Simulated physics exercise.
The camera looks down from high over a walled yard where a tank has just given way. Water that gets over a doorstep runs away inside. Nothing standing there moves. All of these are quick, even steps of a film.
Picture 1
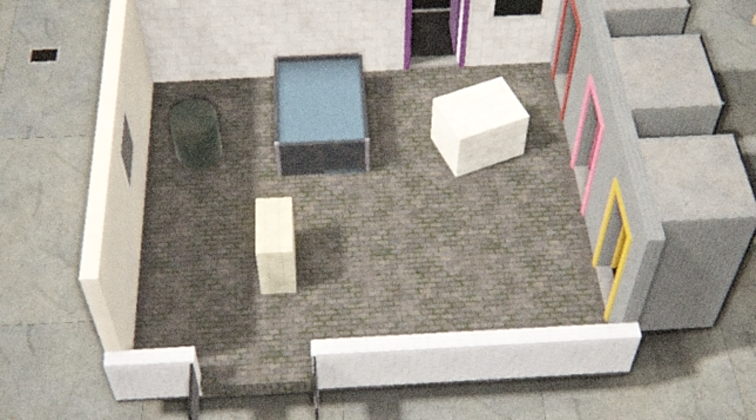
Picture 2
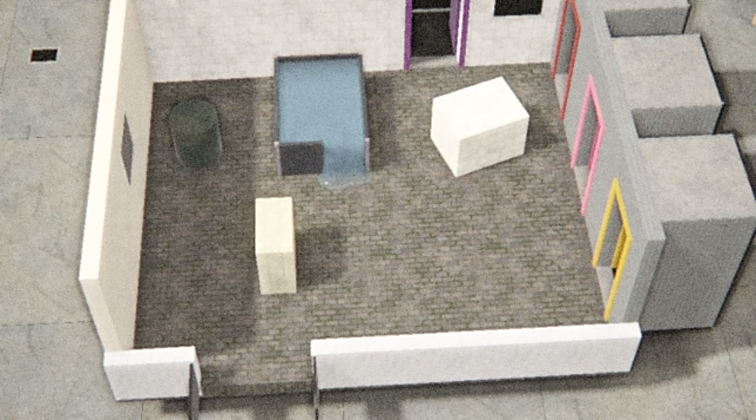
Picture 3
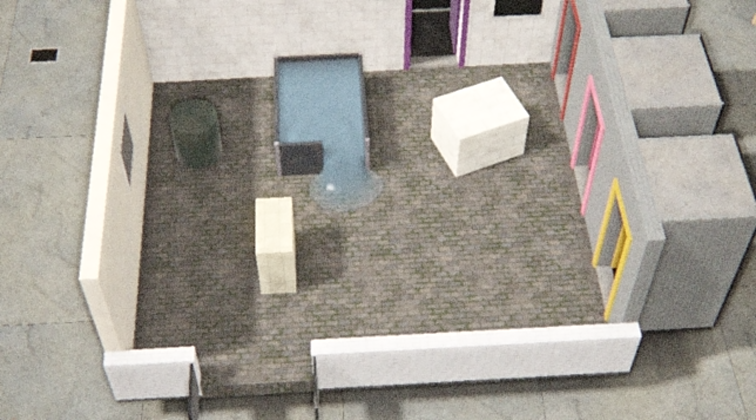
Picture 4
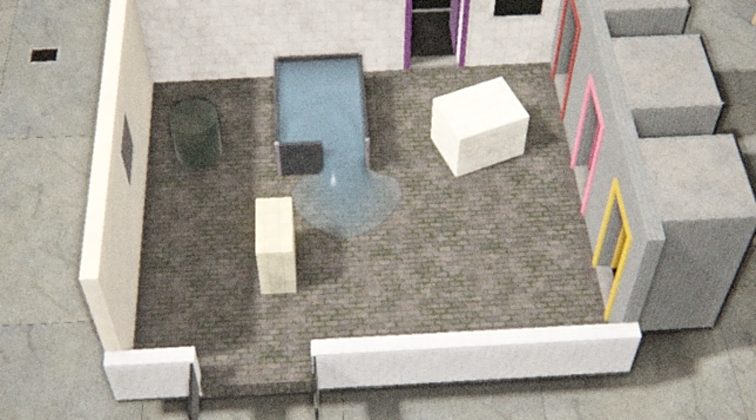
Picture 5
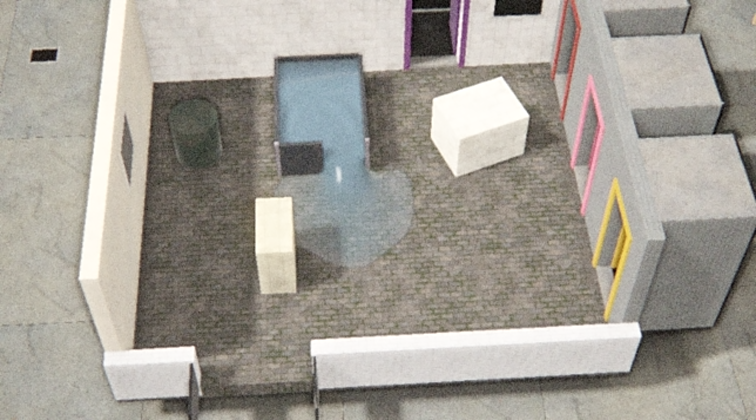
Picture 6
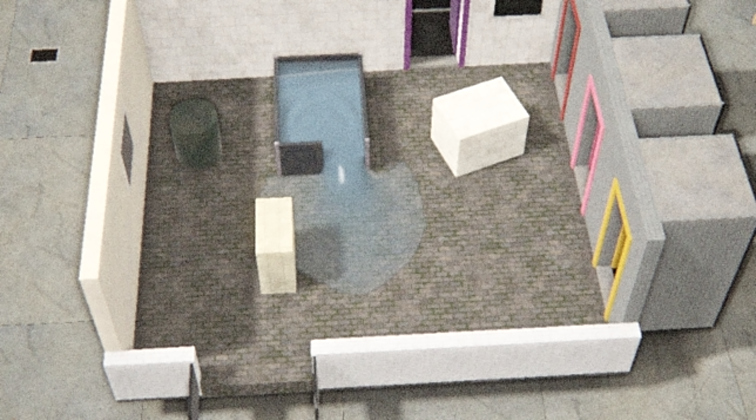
Water pours through a gap in the tank's front and spreads across the brick yard.
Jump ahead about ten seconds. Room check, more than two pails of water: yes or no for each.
Red door, no; pink door, no; yellow door, yes; purple door, no.
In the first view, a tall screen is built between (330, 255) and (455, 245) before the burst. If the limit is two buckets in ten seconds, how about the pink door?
Taken separately, pink rises above the limit.
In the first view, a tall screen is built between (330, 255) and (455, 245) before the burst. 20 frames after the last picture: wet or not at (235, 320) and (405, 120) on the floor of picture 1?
Not wet, not wet.
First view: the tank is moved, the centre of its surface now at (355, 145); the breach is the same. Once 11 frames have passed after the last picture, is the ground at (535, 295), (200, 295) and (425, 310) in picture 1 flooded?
The first spot ends up sodden, the second left untouched and the third sodden.
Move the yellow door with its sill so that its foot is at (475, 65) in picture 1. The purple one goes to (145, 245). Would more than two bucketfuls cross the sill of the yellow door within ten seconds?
The yellow door stays short.
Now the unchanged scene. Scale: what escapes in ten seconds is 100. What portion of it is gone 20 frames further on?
Near 35 in a hundred.
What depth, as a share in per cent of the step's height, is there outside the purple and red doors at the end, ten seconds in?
Some 30 percent and then some 20 percent.
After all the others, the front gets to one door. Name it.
Result: The one in purple.
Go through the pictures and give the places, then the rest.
The first frame shows still water in the tank at (320, 101).
In the second frame, the front is at (322, 182), out from the gap at (344, 159).
In the third frame, the front is at (341, 208), out from the gap at (344, 162).
In the fourth frame, the front is at (343, 234), out from the gap at (344, 162).
In the fifth frame, water pours out at (344, 162) and has run to (363, 263).
In the sixth frame, the front is at (369, 287), out from the gap at (344, 162).
A moment on, water covers 25 % of the floor; the red door not reached, the pink door not reached, the yellow door not reached, the purple door not reached.
Next, water covers 40 % of the floor; the red door not reached, the pink door not reached, the yellow door not reached, the purple door not reached.
Then, water covers 40 % of the floor; the red door not reached, the pink door not reached, the yellow door under two buckets in, the purple door not reached.
Later, water covers 55 % of the floor; the red door not reached, the pink door wet at the sill, nothing in, the yellow door over two buckets in, the purple door not reached.
In the end, water covers 75 % of the floor; the red door wet at the sill, nothing in, the pink door wet at the sill, nothing in, the yellow door over two buckets in, the purple door wet at the sill, nothing in.
